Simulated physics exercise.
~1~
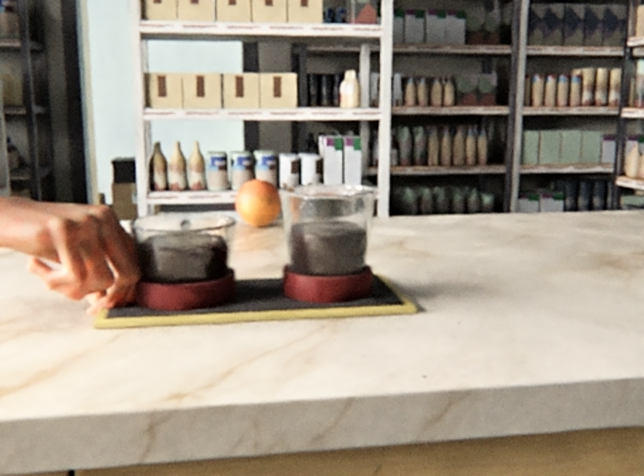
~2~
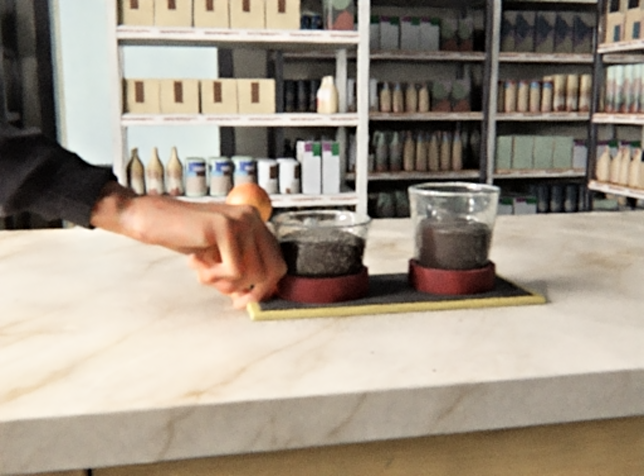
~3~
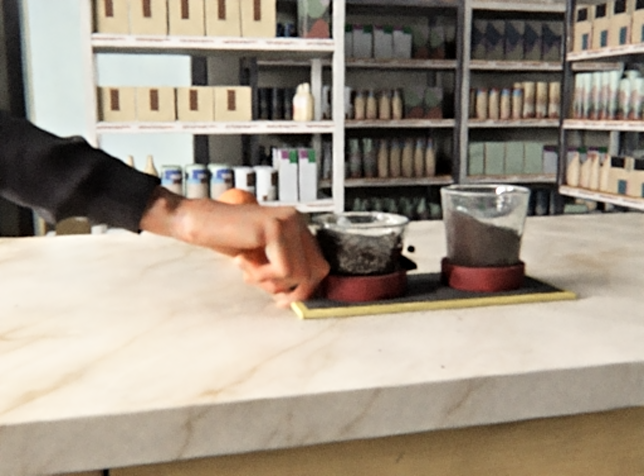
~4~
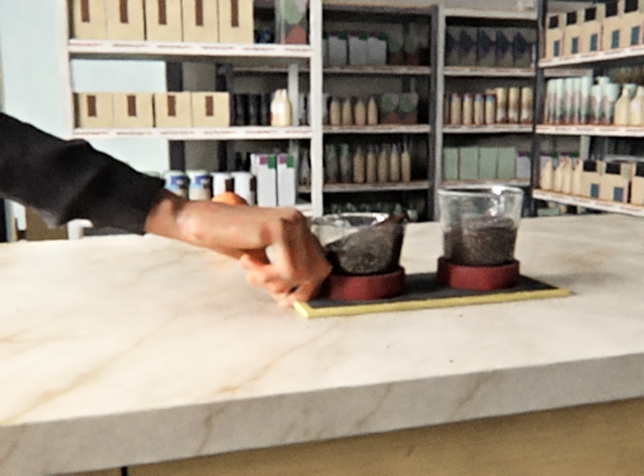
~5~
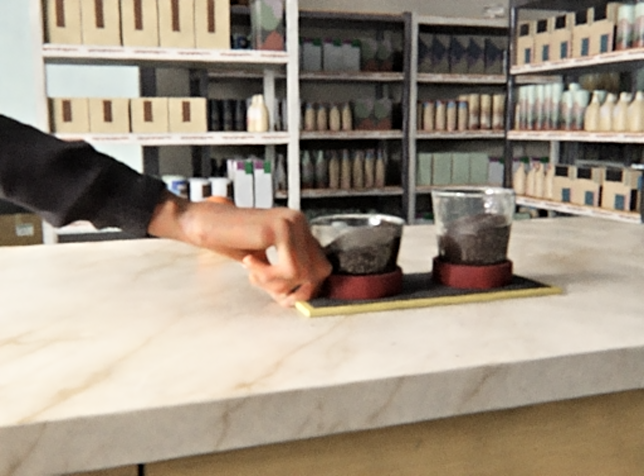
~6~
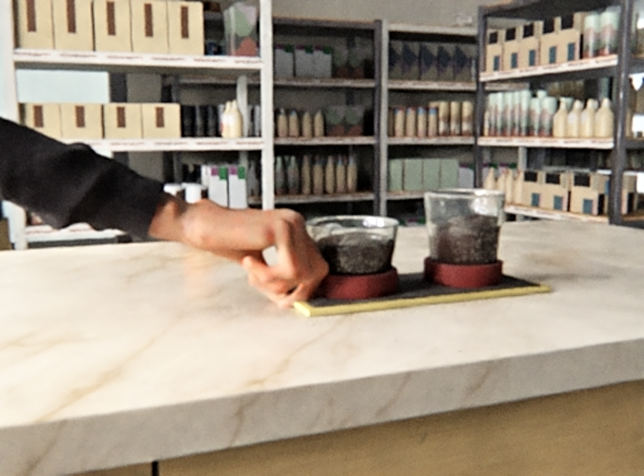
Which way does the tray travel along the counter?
The tray moves to the right, with the hand at its left end, before it comes to a stop.
